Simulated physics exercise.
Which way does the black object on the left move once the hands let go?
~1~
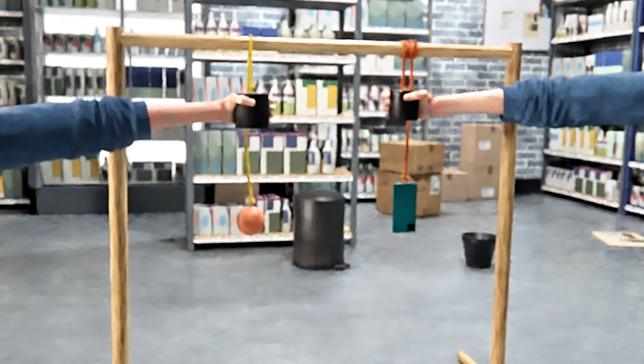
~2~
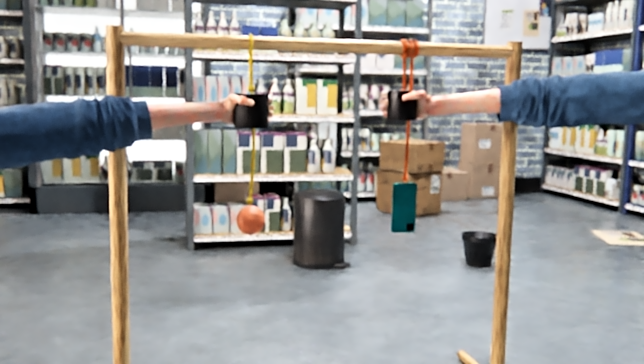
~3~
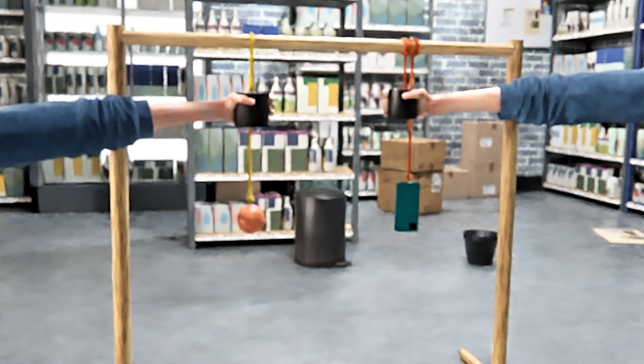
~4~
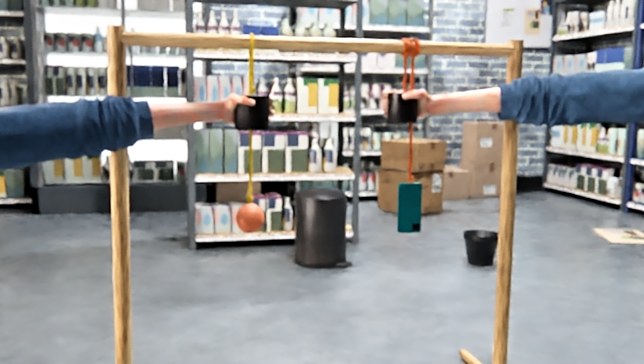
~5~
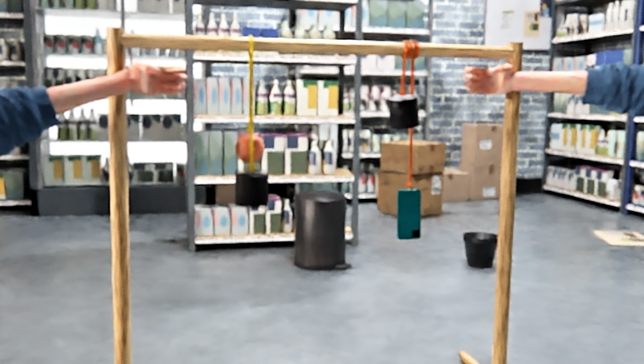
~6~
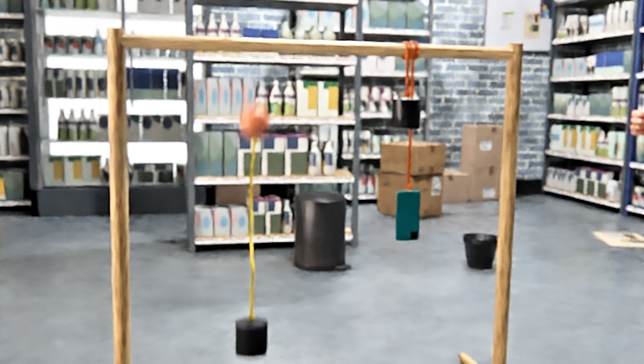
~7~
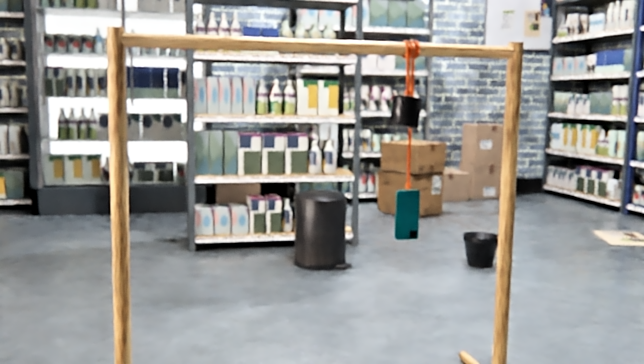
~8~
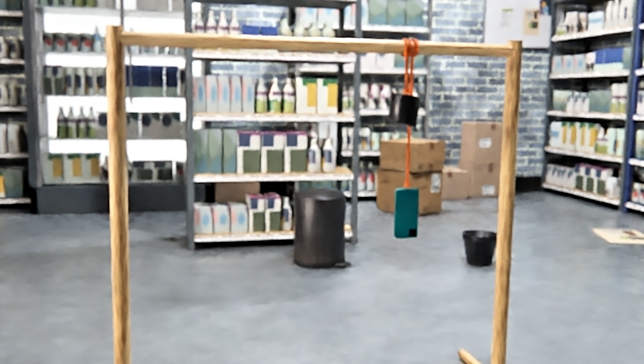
It moves down, dropping below the wooden bar until it is out of view.
